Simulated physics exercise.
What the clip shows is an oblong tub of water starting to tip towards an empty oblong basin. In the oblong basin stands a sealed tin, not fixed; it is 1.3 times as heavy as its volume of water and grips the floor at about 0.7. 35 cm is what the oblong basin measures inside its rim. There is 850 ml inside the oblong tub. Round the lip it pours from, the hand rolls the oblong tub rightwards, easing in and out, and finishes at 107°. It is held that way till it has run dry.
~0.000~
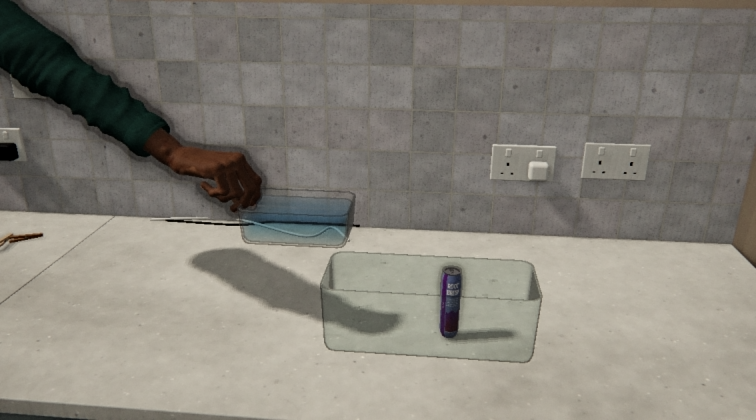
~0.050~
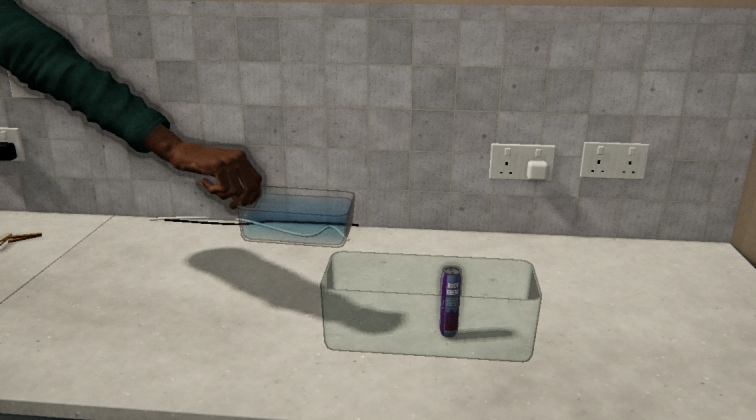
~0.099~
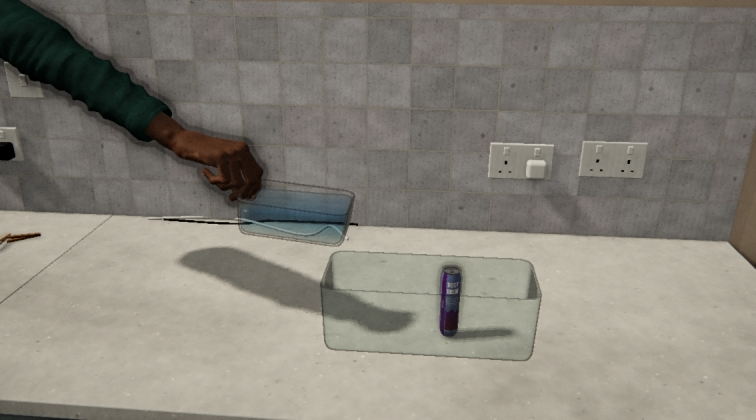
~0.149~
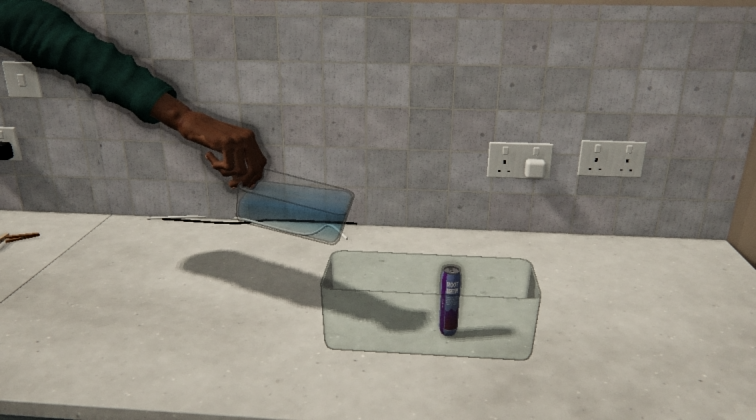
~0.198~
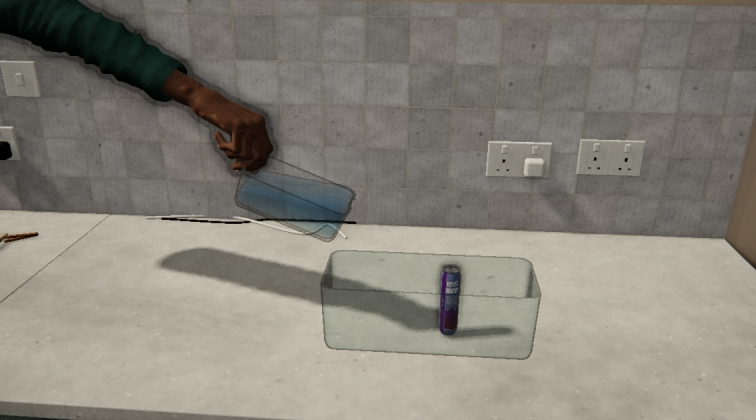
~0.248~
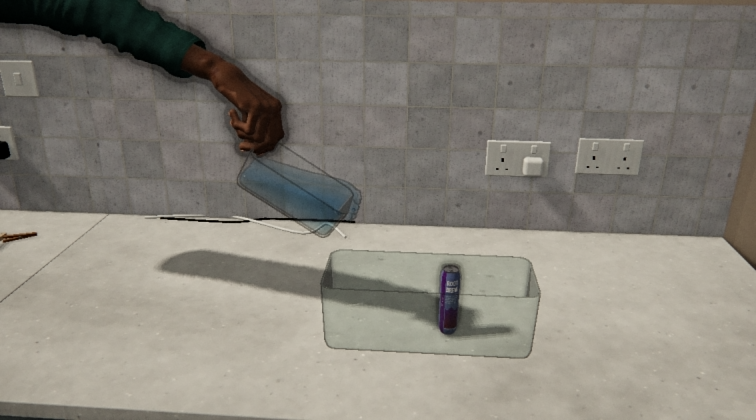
In this clip, a hand in a dark green sleeve tilts a clear oblong tub of bluish water steadily rightwards, raising its left end, while a clear oblong basin and a purple tin stay still on the pale worktop.
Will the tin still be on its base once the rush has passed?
No, it gets tipped over.
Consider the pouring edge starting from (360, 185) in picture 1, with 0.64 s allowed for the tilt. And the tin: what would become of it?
It tumbles.
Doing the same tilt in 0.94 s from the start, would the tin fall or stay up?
Then it holds its balance.
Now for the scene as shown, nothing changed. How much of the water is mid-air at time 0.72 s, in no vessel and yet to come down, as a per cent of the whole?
About 5 per cent.
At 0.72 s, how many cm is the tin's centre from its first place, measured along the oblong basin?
2 cm, roughly.
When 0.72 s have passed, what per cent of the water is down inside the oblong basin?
I reckon close to 84 per cent.
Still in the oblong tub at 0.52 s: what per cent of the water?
Remaining: Near 12 % of the total.
By 0.52 s the tilt is 96° and 13 per cent is still to pour; the tin stands where it began.
By 0.72 s the tilt is 107° and 0 per cent is still to pour; the tin stands 2 cm from where it began.
By 0.93 s the tilt is 107° and 0 per cent is still to pour; the tin leans 7°.
By 1.16 s the tilt is 107° and 0 per cent is still to pour; the tin leans 43°.
At rest the tin lies on its side.
